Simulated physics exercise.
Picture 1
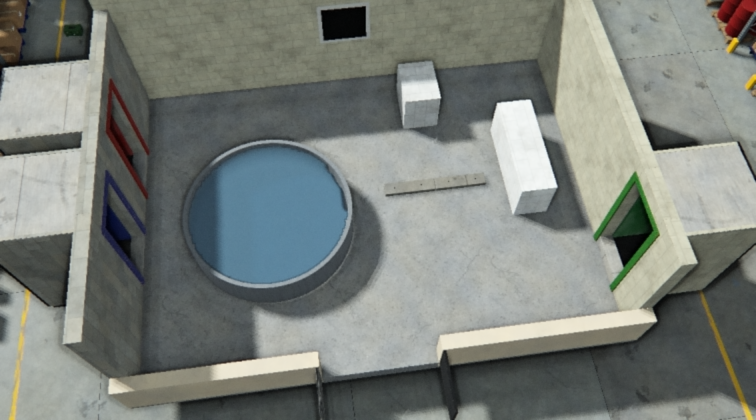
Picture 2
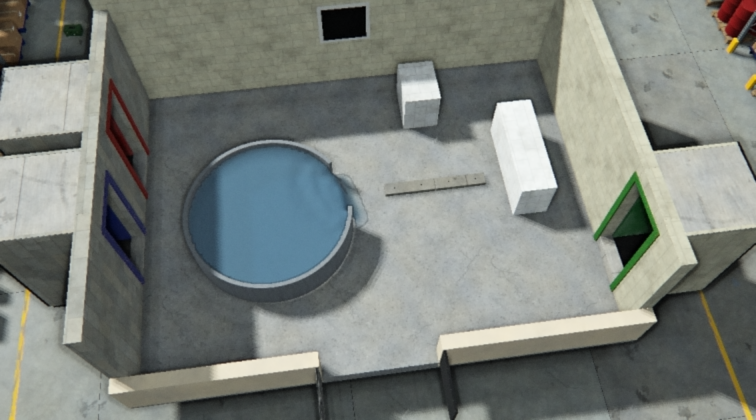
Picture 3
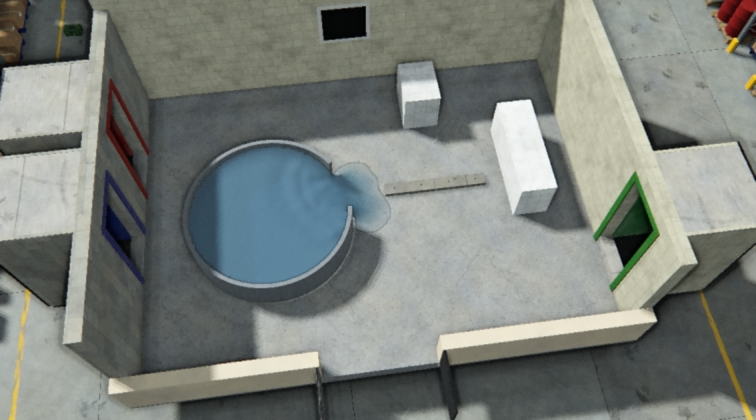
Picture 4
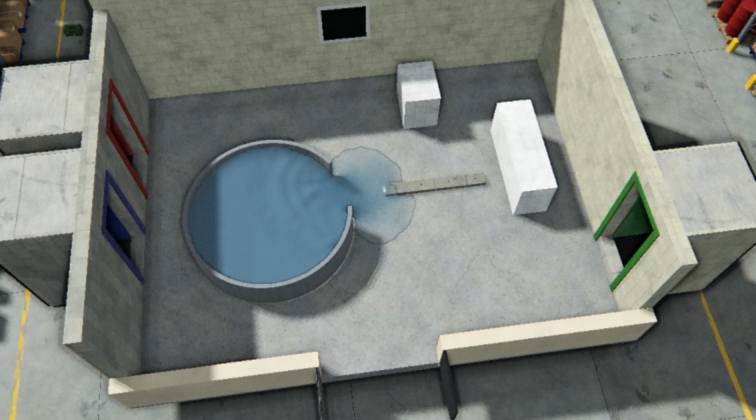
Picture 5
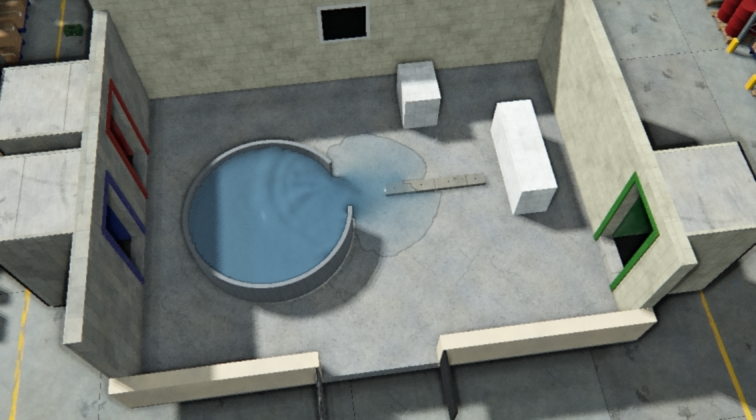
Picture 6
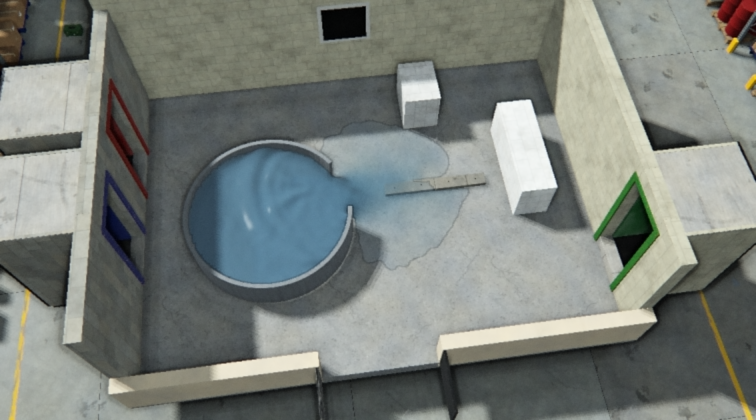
The video shows a round tank of still water in a walled concrete bay, then a gap opens on its right side and water pours out, spreading across the floor around a low strip while ripples cross the tank.
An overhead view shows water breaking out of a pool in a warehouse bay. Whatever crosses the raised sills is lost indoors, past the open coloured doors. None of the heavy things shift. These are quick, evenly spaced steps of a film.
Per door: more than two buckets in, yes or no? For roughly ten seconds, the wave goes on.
Green door no, red door no, blue door no.
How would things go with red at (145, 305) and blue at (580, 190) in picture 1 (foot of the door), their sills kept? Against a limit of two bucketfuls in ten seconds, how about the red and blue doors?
As I see it, the red one remains short of it; the blue one crosses the line.
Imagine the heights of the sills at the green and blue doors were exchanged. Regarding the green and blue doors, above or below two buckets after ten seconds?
I reckon the green door gets more than that, and the blue door gets less than that.
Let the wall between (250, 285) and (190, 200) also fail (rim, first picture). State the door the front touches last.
The door marked green, I reckon.
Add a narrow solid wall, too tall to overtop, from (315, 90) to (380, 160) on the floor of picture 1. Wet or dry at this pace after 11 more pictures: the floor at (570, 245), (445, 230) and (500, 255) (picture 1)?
Soaked, soaked, soaked.
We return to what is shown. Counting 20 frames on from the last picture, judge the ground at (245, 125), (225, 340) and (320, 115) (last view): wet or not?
First spot not wet, second not wet, third soaked.
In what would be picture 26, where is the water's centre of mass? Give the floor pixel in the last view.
Around pixel (359, 201).
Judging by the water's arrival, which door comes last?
I pick the blue door.
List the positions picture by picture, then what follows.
The round tank at (269, 212) is whole and still, in the first picture.
Water pours out at (344, 196) and has run to a hidden place, in the second picture.
The front is at (384, 218), out from the gap at (344, 197), in the third picture.
The front is at (410, 204), out from the gap at (344, 197), in the fourth picture.
The front is at (437, 196), out from the gap at (344, 197), in the fifth picture.
Water pours out at (344, 197) and has run to (464, 193), in the sixth picture.
A moment on, water covers 25 % of the floor; the green door not reached, the red door not reached, the blue door not reached.
Next, water covers 35 % of the floor; the green door wet at the sill, nothing in, the red door not reached, the blue door not reached.
Then, water covers 50 % of the floor; the green door wet at the sill, nothing in, the red door not reached, the blue door not reached.
Later, water covers 75 % of the floor; the green door wet at the sill, nothing in, the red door not reached, the blue door not reached.
In the end, water covers 95 % of the floor; the green door wet at the sill, nothing in, the red door wet at the sill, nothing in, the blue door wet at the sill, nothing in.
